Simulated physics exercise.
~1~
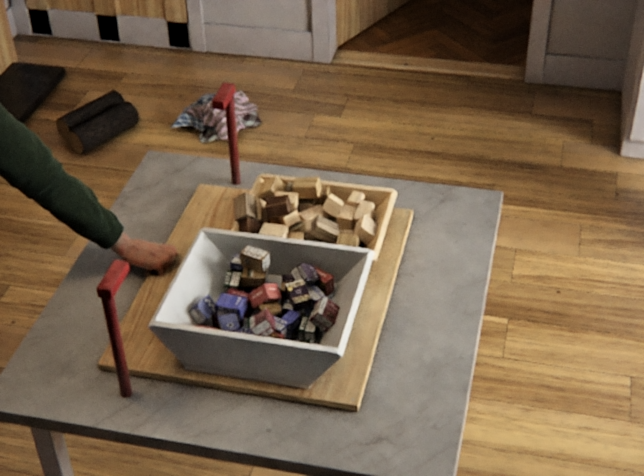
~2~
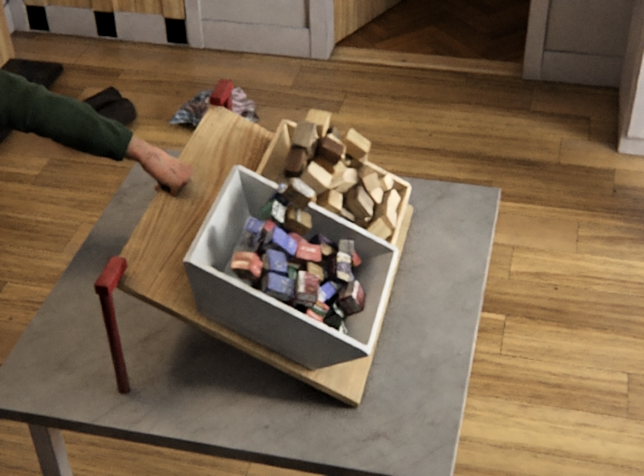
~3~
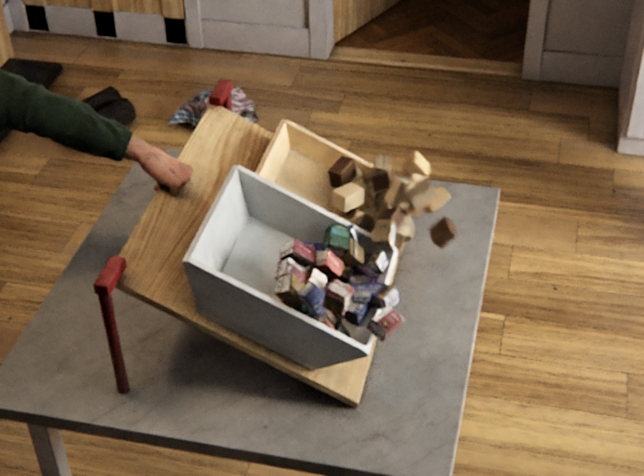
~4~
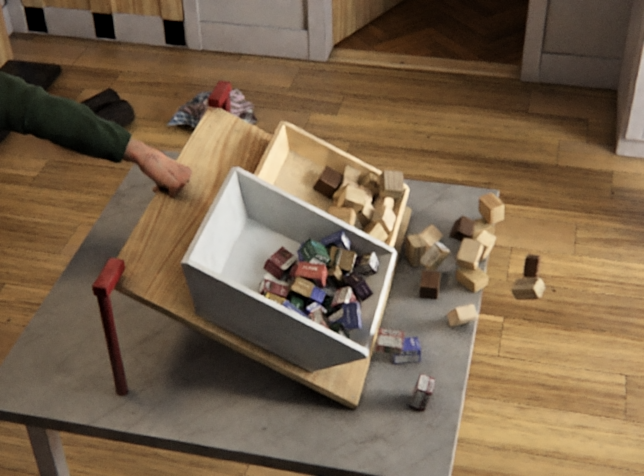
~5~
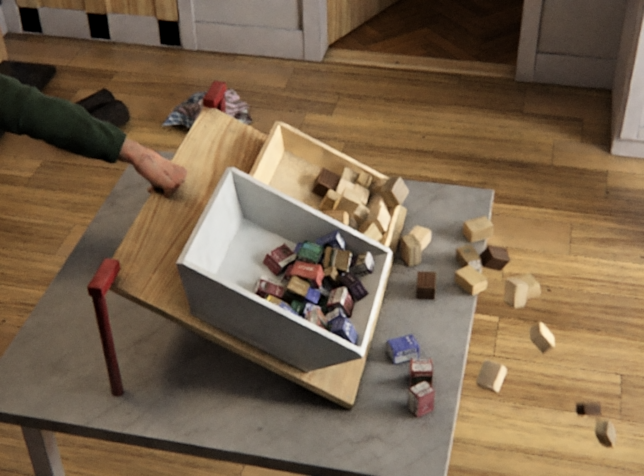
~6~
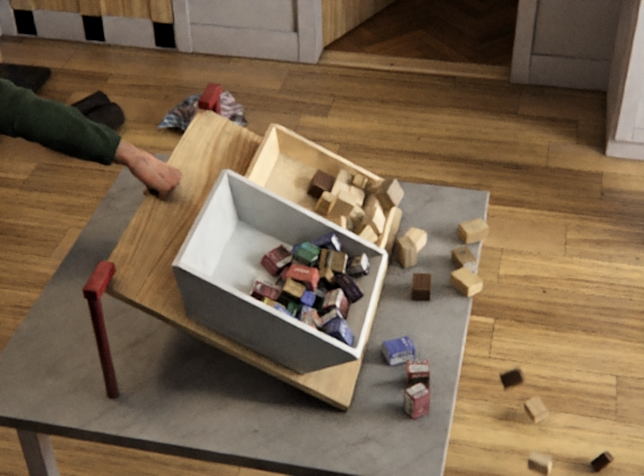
A wooden board carrying a basket of wooden blocks and a white basket of small cartons tipped up sharply beside someone's hand, then stayed tilted as many blocks and a few cartons spilled right, some blocks dropping off the table onto the floor.
